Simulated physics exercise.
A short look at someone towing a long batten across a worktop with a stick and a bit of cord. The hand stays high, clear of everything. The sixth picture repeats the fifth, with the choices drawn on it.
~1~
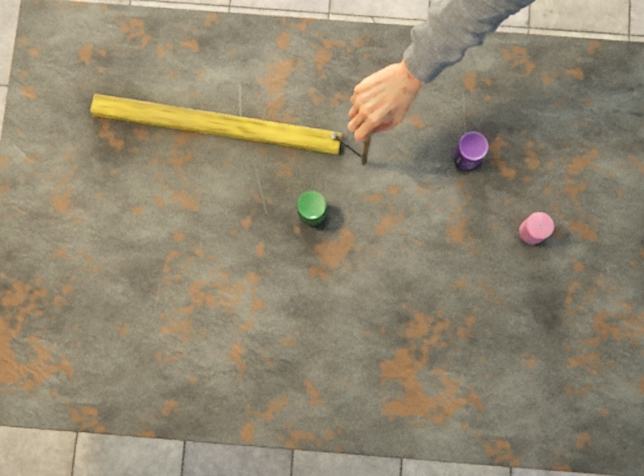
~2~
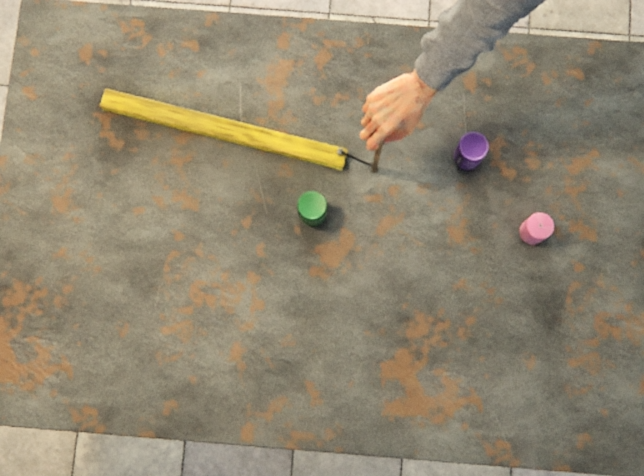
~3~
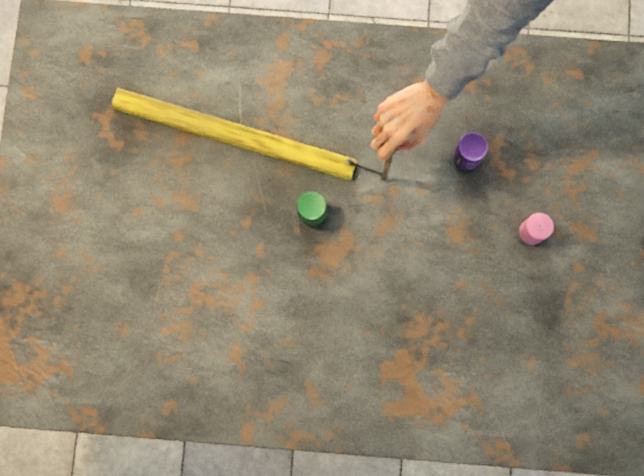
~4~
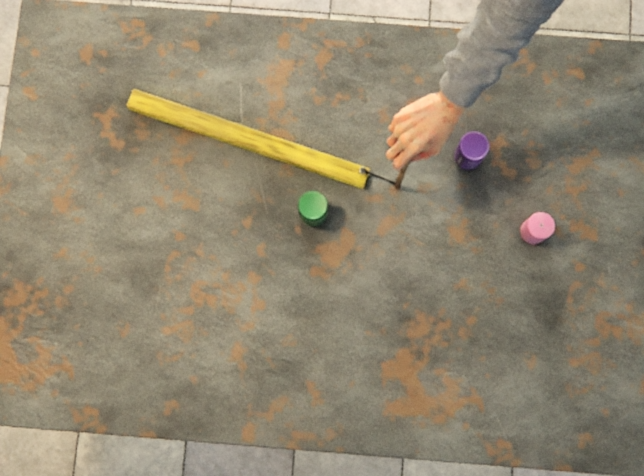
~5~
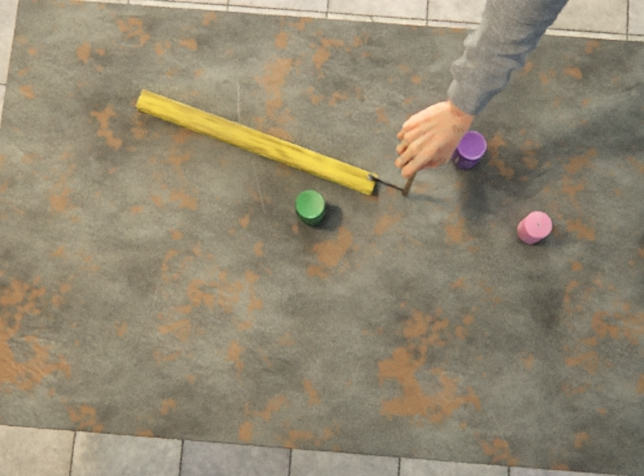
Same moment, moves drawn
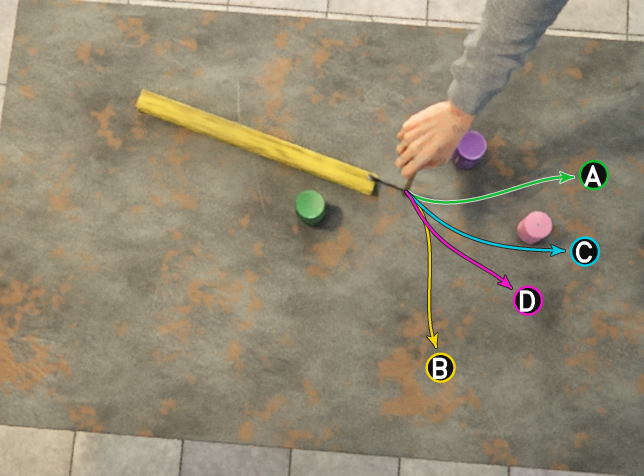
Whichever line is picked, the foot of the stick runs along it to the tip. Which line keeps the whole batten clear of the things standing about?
Path D.
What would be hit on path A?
The purple jar.
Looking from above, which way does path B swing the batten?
It turns clockwise.
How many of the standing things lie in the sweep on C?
One.
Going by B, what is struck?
It is the green jar.
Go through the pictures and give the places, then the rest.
The first frame shows yellow batten (215, 122); green jar (312, 209); purple jar (470, 151).
The second frame shows yellow batten (223, 127); green jar (312, 209).
The third frame shows yellow batten (233, 132); pink candle (536, 229).
The fourth frame shows yellow batten (247, 137); purple jar (471, 151).
The fifth frame shows yellow batten (256, 140); green jar (310, 208); purple jar (468, 151); pink candle (534, 228).
On the marked copy, A from (406, 191) via (495, 195) to (573, 177); B from (406, 191) via (430, 265) to (436, 347); C from (406, 191) via (482, 241) to (564, 251); D from (406, 191) via (450, 247) to (511, 288).
With D. Early on, foot of the stick (434, 234), middle of the batten (292, 161).
Further on, foot of the stick (474, 263), middle of the batten (333, 185).
At the end, foot of the stick (511, 288), middle of the batten (370, 206); nothing has been touched.
As for the rest, A meets the purple jar; B meets the green jar; C meets the pink candle.
